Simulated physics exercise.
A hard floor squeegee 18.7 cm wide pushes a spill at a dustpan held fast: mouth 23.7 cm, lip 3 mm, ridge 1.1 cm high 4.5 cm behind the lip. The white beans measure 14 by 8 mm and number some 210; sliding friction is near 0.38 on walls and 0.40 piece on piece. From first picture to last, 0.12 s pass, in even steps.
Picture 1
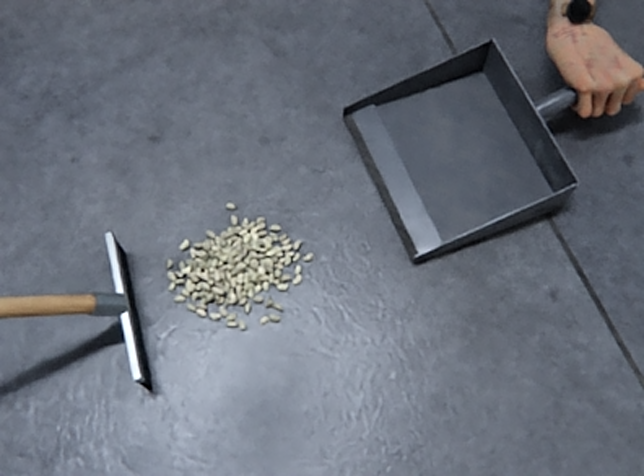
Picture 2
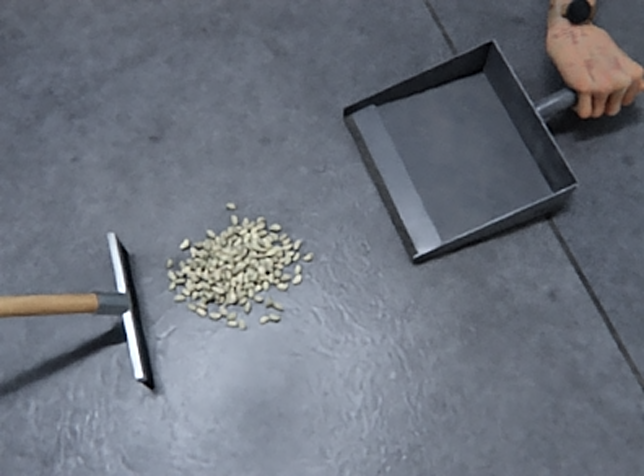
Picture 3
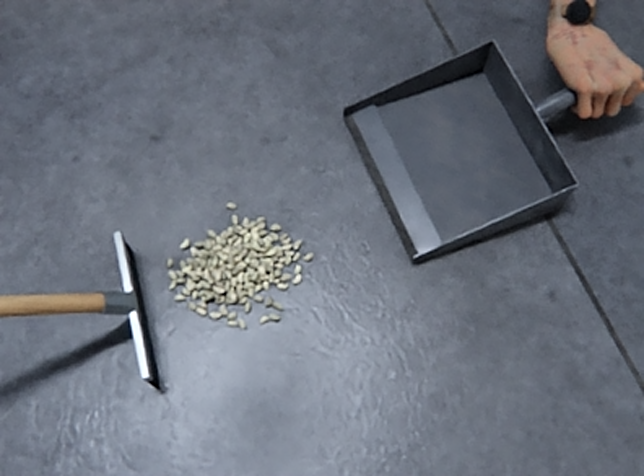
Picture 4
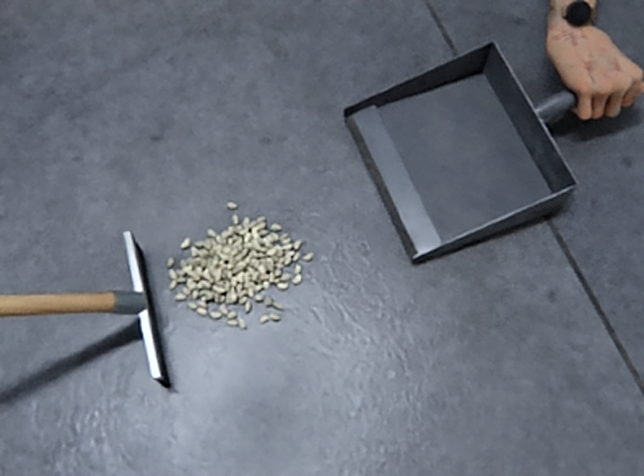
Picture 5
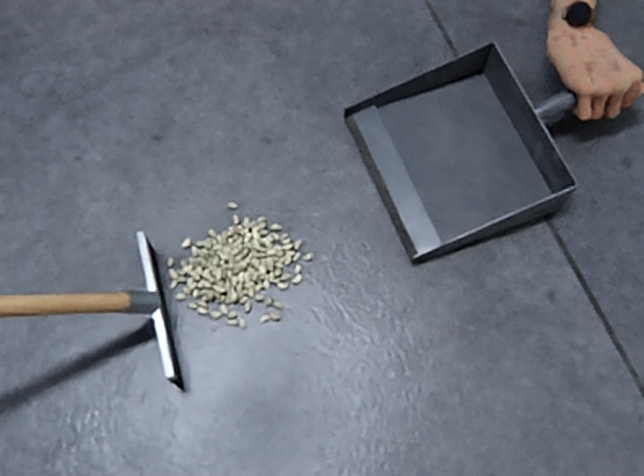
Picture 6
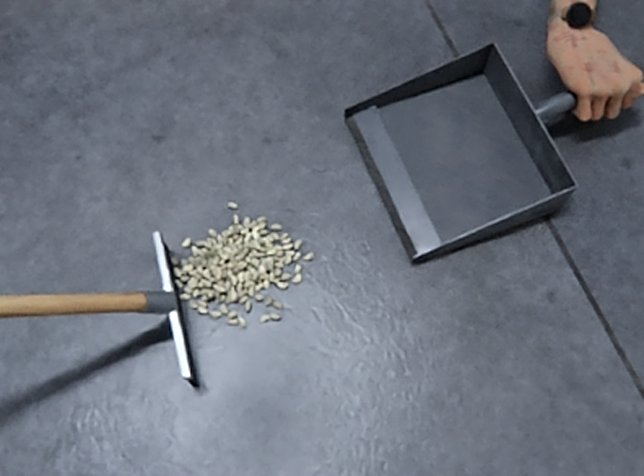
The clip shows a squeegee with a wooden handle sliding slowly rightward across a gray floor until its blade meets the left edge of a pile of white beans, while a hand holds a dustpan still at upper right.
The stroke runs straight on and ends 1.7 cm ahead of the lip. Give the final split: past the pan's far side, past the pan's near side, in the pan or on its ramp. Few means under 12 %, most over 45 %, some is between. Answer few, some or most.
Far side: Few, near side: Some, pan: Few.
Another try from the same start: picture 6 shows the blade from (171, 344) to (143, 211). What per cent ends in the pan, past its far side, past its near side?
Pan 15, far 5, near 10.
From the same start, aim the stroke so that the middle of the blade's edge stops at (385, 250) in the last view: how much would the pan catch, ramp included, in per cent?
About 40 per cent.
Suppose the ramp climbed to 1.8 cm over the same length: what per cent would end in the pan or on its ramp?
In that case some 5 per cent.
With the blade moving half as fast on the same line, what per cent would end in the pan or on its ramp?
It would be near 0 per cent.
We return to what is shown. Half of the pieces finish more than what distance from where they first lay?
Some 18 cm.
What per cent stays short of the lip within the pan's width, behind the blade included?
About 55 per cent.
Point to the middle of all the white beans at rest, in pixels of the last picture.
Around (382, 233).
Then, 0.20 s after the last picture, middle of the blade 17 cm from the lip; 0 % over the lip, far side 0 %, near side 15 %.
Then, 0.34 s after the last picture, middle of the blade 7 cm from the lip; 0 % over the lip, far side 0 %, near side 35 %.
Then, 0.60 s after the last picture, middle of the blade 3 cm from the lip; 5 % over the lip, far side 0 %, near side 35 %.
In the end, far side 0 %, near side 35 %, pan 5 %, in front of the lip or behind the blade 55 %.
